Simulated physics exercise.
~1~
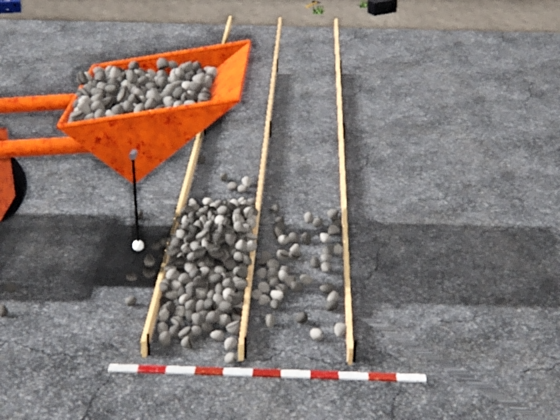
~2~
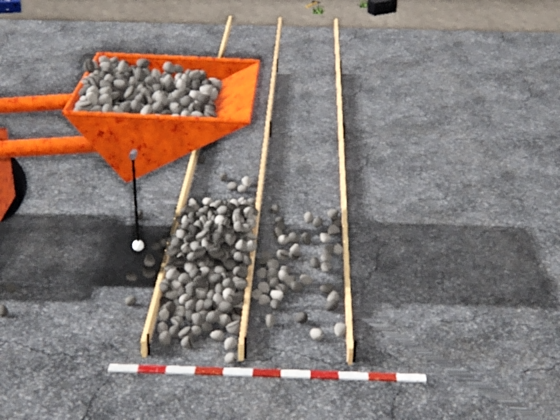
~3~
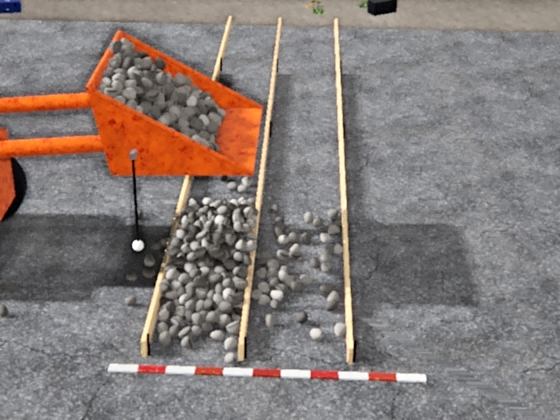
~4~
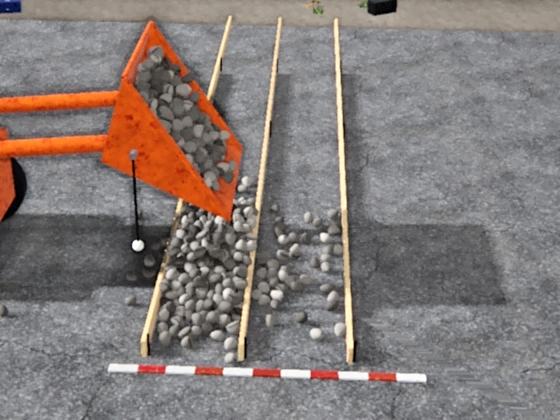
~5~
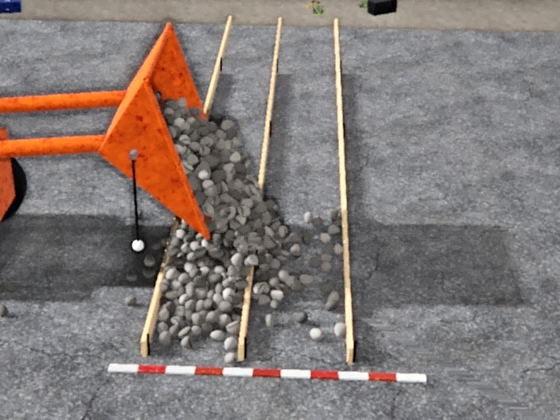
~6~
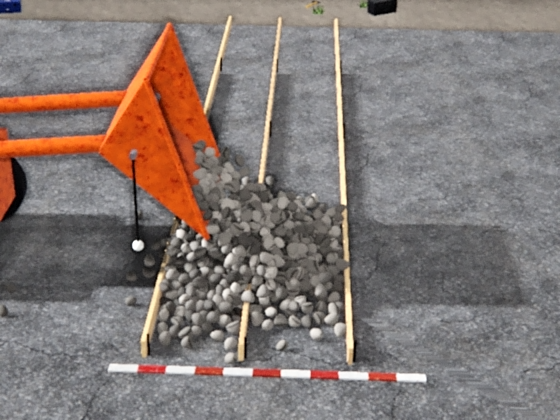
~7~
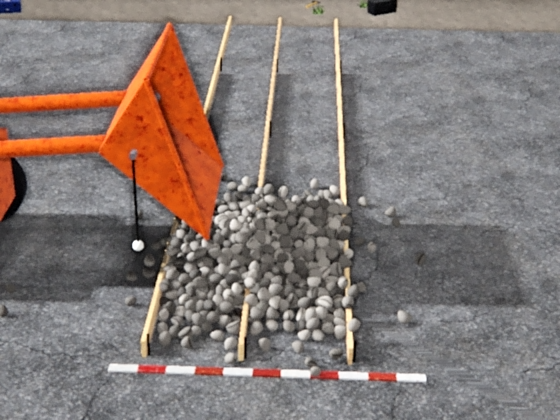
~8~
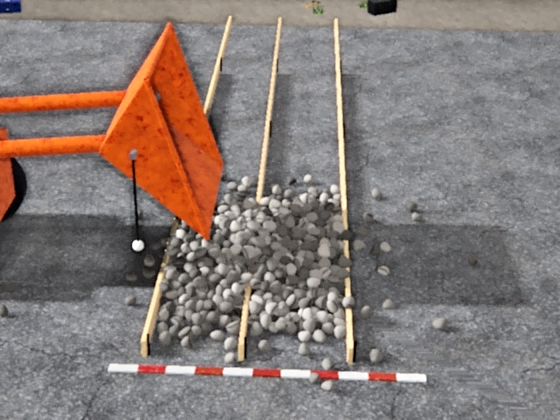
Orange loader bucket tipping grey cobbles onto an earlier heap between wooden boards, filling both bays as a few stones roll beyond.
